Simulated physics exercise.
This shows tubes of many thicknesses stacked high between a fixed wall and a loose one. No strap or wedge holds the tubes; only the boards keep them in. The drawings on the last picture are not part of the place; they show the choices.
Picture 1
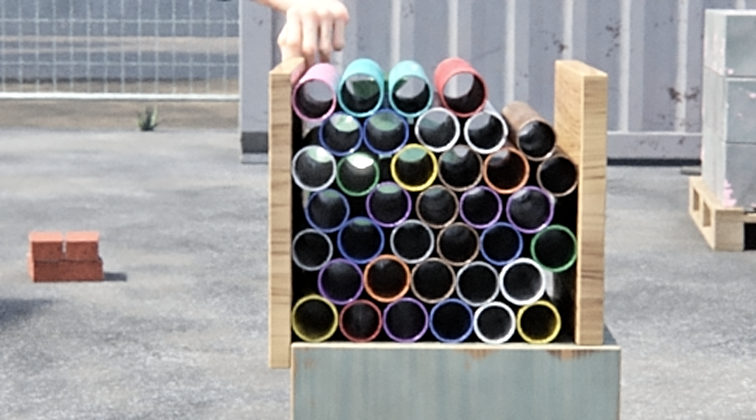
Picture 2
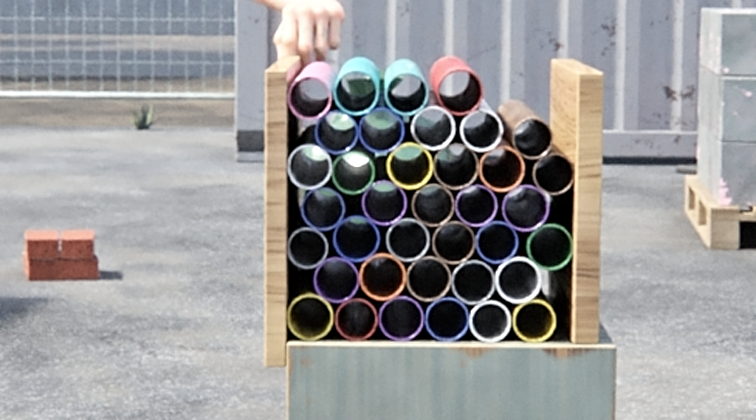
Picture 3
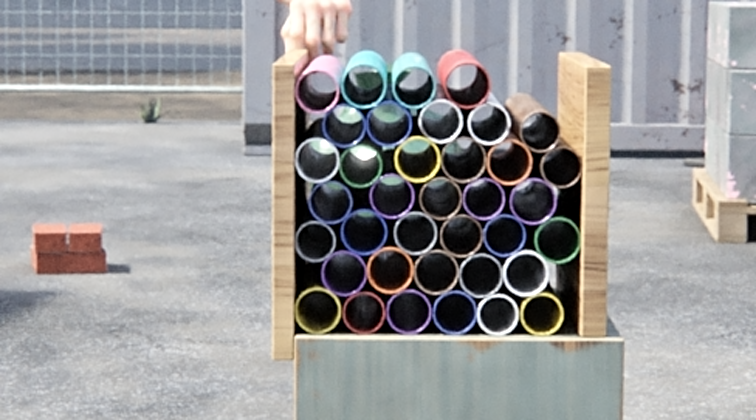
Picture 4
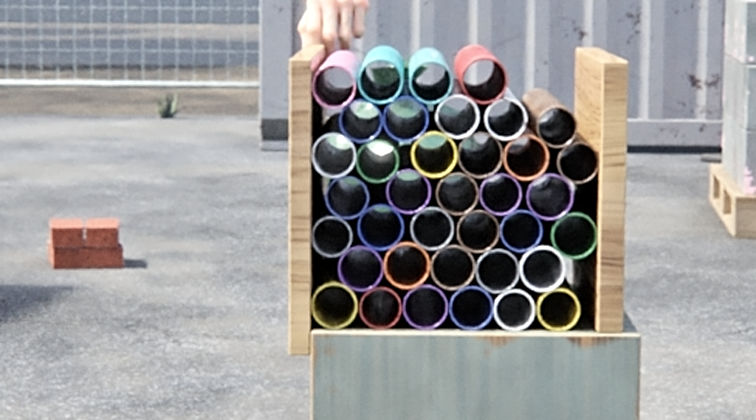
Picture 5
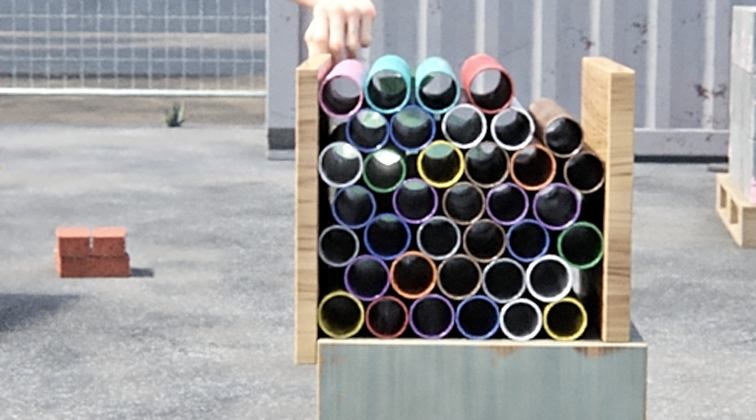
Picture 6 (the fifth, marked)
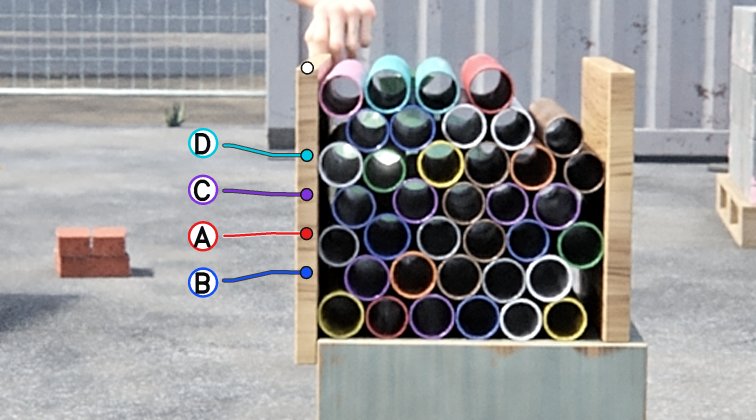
In a paved yard, a hand rests on colourful tubes stacked between two wooden boards.
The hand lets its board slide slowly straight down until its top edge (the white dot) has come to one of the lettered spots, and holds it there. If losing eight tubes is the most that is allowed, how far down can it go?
Slide it to B.
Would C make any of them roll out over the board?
Yes.
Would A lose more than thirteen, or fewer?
It loses fewer than thirteen.
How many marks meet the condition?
The number is four.
On the marked copy, A at (307, 234); B at (306, 273); C at (307, 195); D at (307, 155); the white dot at (307, 68).
Following B. Soon after the start, top of the board (318, 156).
Later, top of the board (317, 256).
In the end, top of the board (317, 272), about five out over the board.
As for the rest, A about four out over the board; C one out over the board; D one out over the board.
